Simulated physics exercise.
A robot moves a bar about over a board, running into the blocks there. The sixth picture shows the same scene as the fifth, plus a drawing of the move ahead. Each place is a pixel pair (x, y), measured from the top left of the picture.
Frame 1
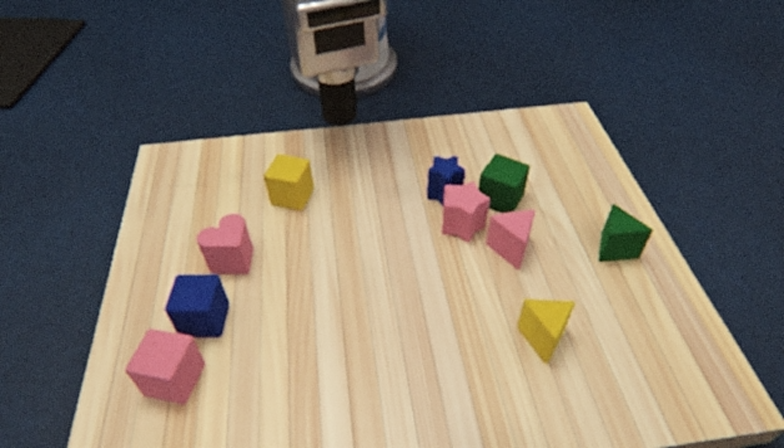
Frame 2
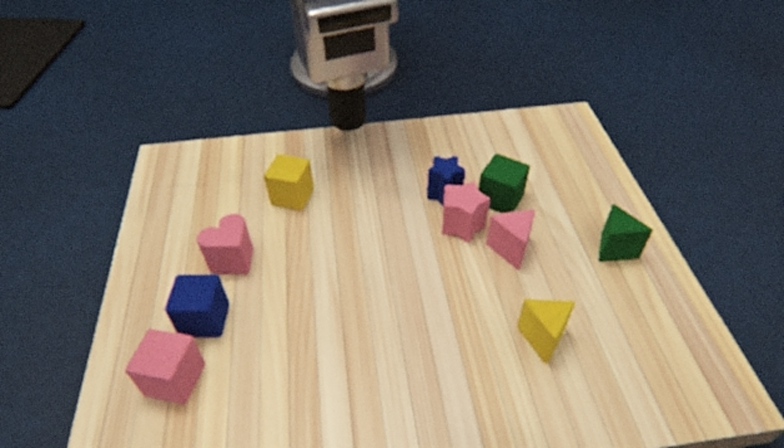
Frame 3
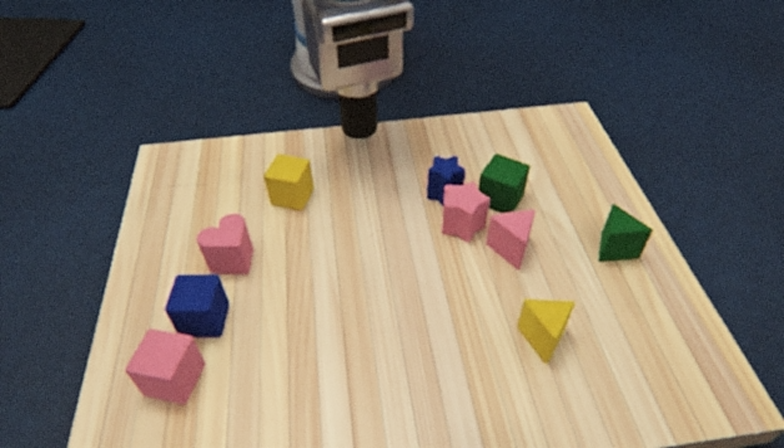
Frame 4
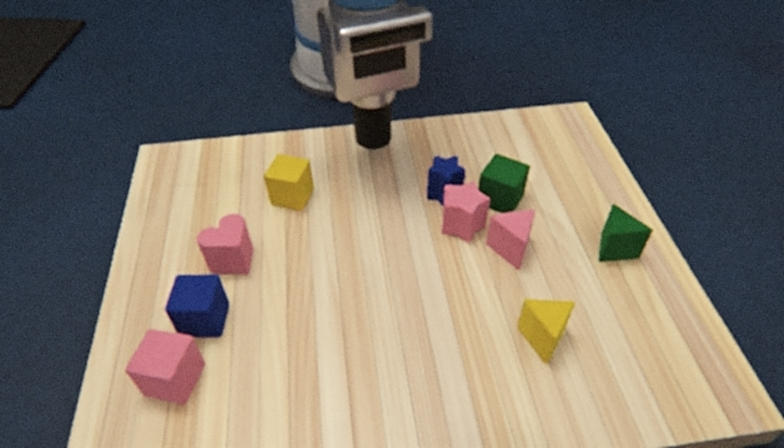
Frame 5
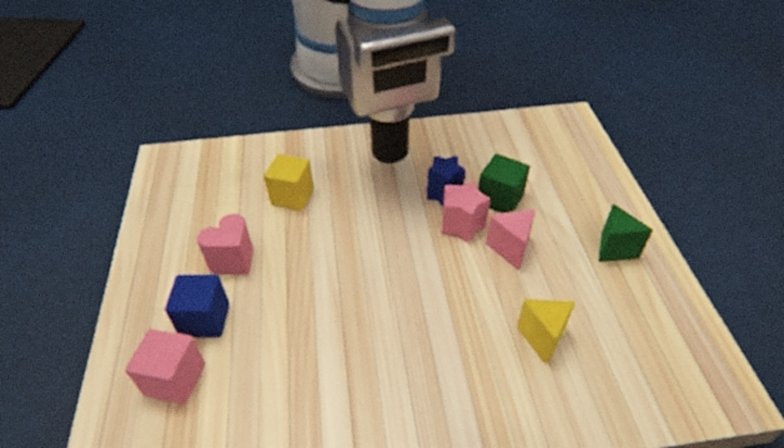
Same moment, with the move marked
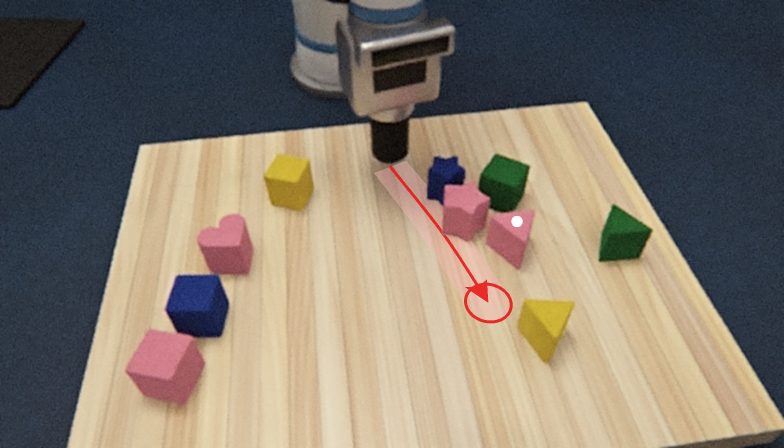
To begin with, a robot arm holds its dark, bar-like tip at the far edge of a wooden board scattered with pink, blue, yellow and green blocks. The tip then moves a short way right and slightly toward the viewer, nearing the blue star-shaped block, while every block stays still.
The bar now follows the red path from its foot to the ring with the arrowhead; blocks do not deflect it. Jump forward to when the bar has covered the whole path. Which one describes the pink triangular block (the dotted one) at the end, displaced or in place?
Gets moved.
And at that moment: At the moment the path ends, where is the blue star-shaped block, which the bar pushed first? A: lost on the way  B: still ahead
I'll go with A - lost on the way.
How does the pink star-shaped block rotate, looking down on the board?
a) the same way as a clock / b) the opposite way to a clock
b.
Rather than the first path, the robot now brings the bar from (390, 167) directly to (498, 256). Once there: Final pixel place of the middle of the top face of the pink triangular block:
My estimate: (569, 256).
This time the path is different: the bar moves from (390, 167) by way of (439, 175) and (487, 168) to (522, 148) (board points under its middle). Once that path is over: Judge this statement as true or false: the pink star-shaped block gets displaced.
Answer: False.
The drawn path runs from (390, 167) by way of (421, 205) and (454, 249) to (488, 303); the dot is on the pink triangular block.
What follows on the original path. One third of the way, bar at (422, 190); blue star-shaped block at (455, 169), turned 35° anticlockwise.
Two thirds of the way, bar at (456, 235); blue star-shaped block at (458, 171), turned 55° anticlockwise; pink star-shaped block at (498, 219); pink triangular block at (540, 228), turned 30° anticlockwise.
At the end, bar at (491, 288); blue star-shaped block at (458, 171), turned 55° anticlockwise; pink star-shaped block at (510, 234), turned 45° anticlockwise; pink triangular block at (553, 227), turned 50° anticlockwise; yellow triangular block not moved.
